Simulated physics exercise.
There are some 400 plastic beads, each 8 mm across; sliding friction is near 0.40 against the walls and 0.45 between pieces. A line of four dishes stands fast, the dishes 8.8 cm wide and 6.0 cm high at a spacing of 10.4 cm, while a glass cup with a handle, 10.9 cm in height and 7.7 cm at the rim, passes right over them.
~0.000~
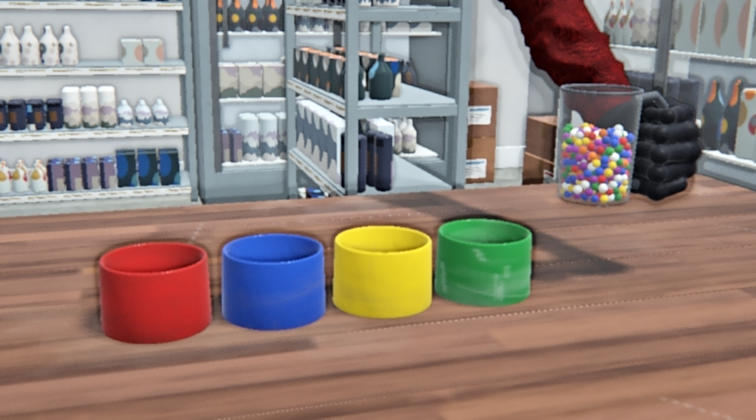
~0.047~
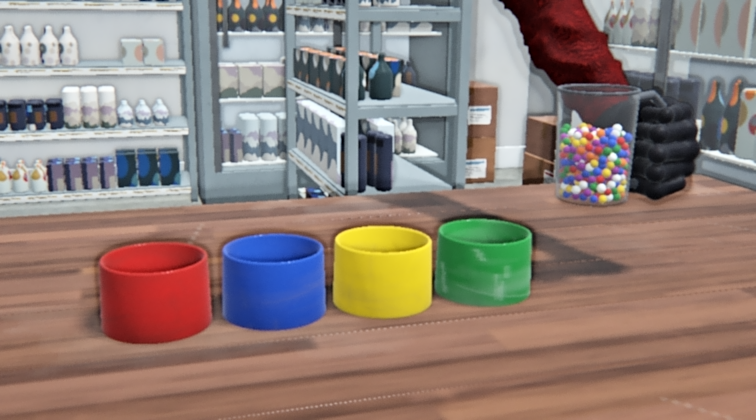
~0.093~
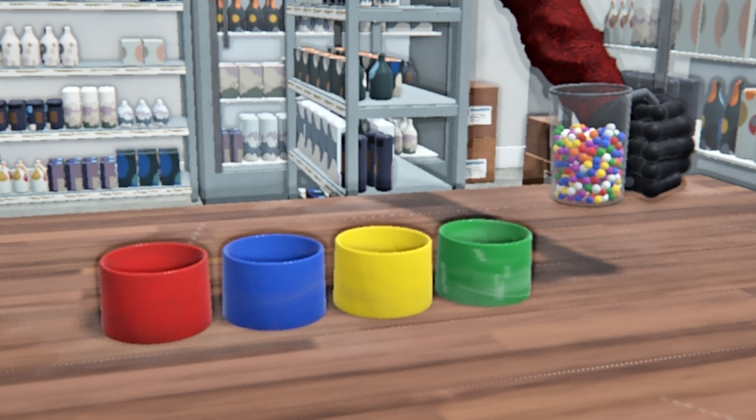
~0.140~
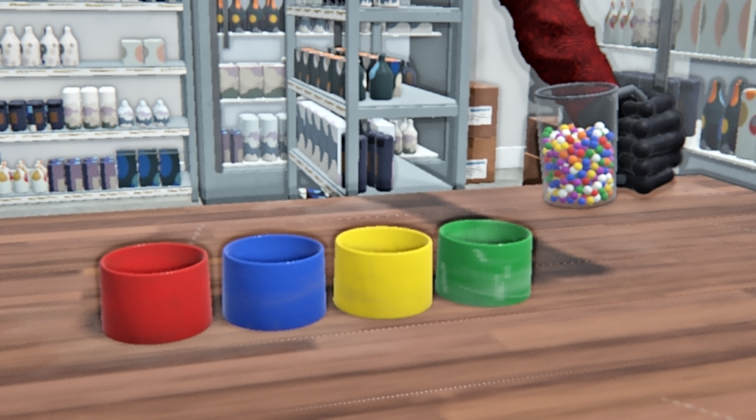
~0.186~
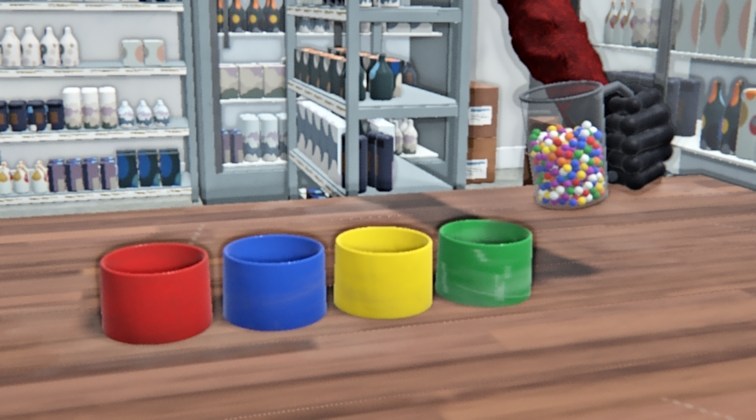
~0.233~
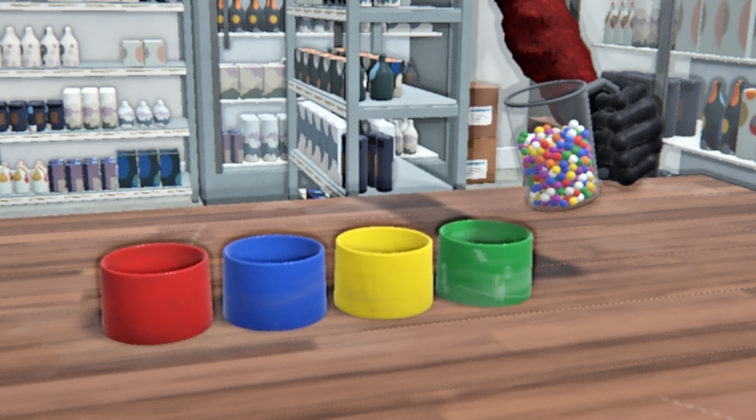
The clip shows red, blue, yellow and green dishes in a row on a wooden surface while a dark hand below a red sleeve moves a clear cup of multicoloured beads slightly left, gradually tilting it toward the dishes.
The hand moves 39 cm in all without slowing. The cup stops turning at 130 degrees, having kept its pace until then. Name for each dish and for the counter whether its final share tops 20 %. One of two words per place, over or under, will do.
Red - over, blue - under, green - under, yellow - under, counter - under.
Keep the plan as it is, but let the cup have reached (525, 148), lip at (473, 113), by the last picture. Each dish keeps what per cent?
Red 80; blue 0; green 0; yellow 0.
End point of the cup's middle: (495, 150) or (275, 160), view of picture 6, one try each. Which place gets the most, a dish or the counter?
First try: Counter; second try: Red.
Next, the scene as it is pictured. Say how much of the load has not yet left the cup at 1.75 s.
Somewhere near 0 per cent.
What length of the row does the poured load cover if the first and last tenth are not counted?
That stretch comes to around 6 cm.
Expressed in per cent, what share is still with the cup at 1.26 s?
Roughly 95 percent.
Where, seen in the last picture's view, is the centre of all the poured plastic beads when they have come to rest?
Estimated resting centre: Around (151, 293).
After 0.85 s, tilt 69 degrees; cup holds 100 %.
Then, at 1.26 s, tilt 106 degrees; cup holds 95 %, red 5 %.
After 1.75 s, tilt 130 degrees; cup holds 0 %, red 95 %.
In the end, at 2.4 s, red 95 %, blue 0 %, green 0 %, yellow 0 %, counter 5 %.
